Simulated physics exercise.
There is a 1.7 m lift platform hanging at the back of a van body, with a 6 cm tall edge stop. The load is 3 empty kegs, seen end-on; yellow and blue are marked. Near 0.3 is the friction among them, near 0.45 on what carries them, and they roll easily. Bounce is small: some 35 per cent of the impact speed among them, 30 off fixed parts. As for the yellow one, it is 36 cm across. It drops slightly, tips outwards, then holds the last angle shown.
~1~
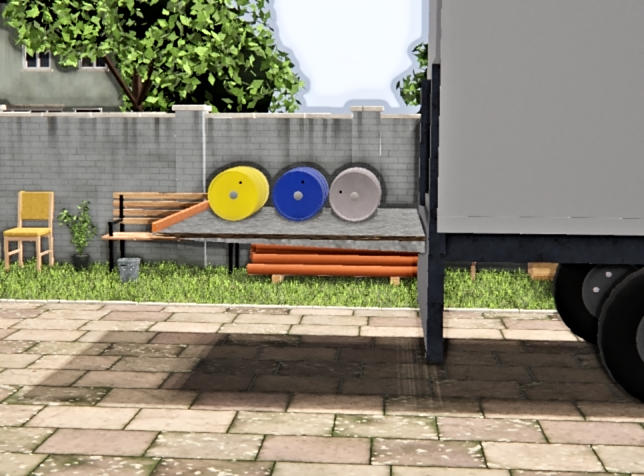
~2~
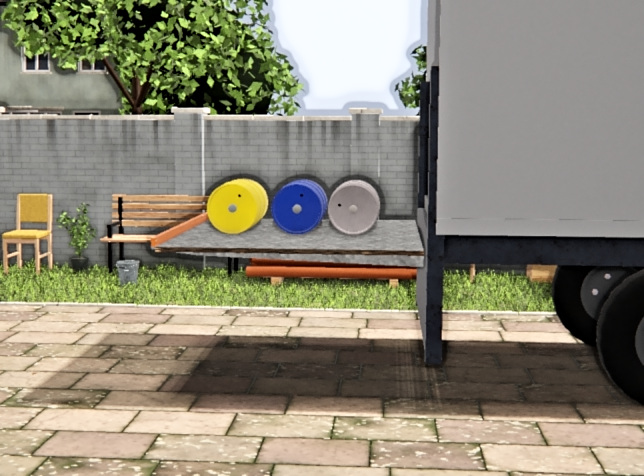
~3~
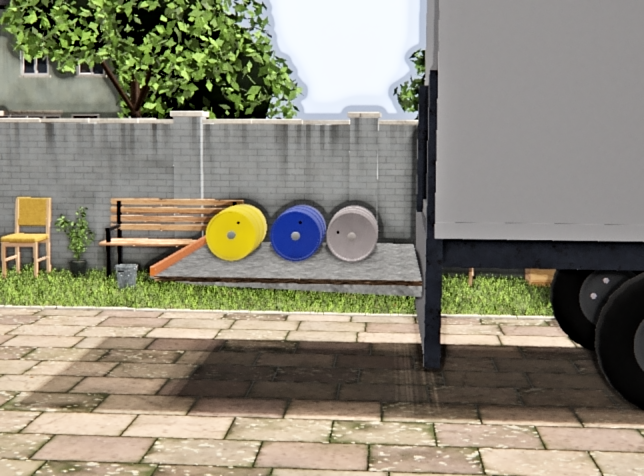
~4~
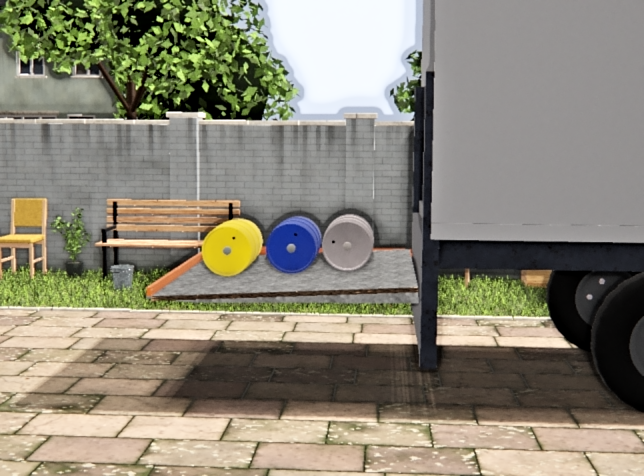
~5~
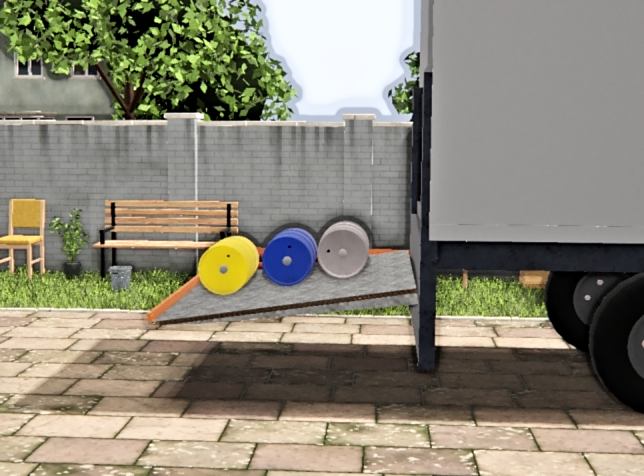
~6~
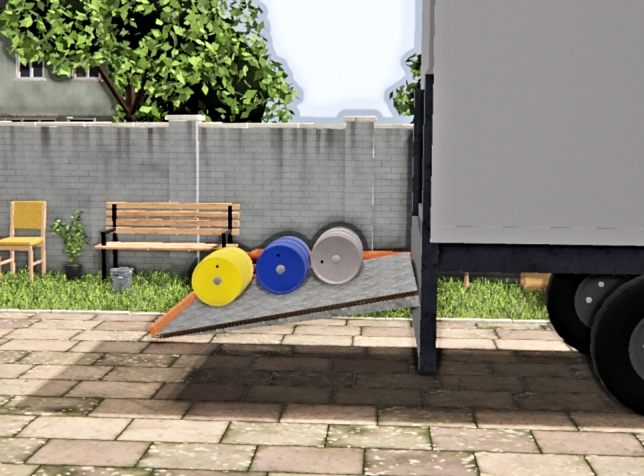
A grey van body with dark wheels stands at the right of a sunlit paved yard, seen from the side at a steady distance, with a grassy strip, grey wall and trees behind. Yellow, blue and grey kegs sit in a row on its lift platform, near a bench and yellow chair. The platform lowers level, then its left end tilts downward, and the kegs shift slightly left.
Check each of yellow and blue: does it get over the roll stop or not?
Yellow: It does; blue: It does.
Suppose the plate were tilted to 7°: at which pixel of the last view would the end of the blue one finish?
It would finish close to (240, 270) in the last picture.
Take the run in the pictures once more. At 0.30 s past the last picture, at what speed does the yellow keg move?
0.7 m/s, give or take.
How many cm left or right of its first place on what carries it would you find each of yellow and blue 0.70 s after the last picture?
Yellow 35 left, blue 45 left.
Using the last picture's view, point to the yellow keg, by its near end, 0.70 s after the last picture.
It should be close to pixel (173, 281).
Then, 0.3 s after the last picture, yellow is on the plate, 15 cm from the stop, rolling left; blue is on the plate, 60 cm from the stop, rolling left; 0 gone from the plate.
Then, 0.7 s after the last picture, yellow is on the plate, 5 cm from the stop, rolling left; blue is on the plate, 35 cm from the stop, rolling left; 0 gone from the plate.
Then, 1.1 s after the last picture, yellow is over the stop and falling; blue is on the plate, 10 cm from the stop, rolling left; 1 gone from the plate.
Then, 1.6 s after the last picture, yellow is on the ground; blue is over the stop and falling; 2 gone from the plate.
At rest (3.7 s after the last picture), yellow is on the ground; blue is on the ground; 3 gone from the plate.
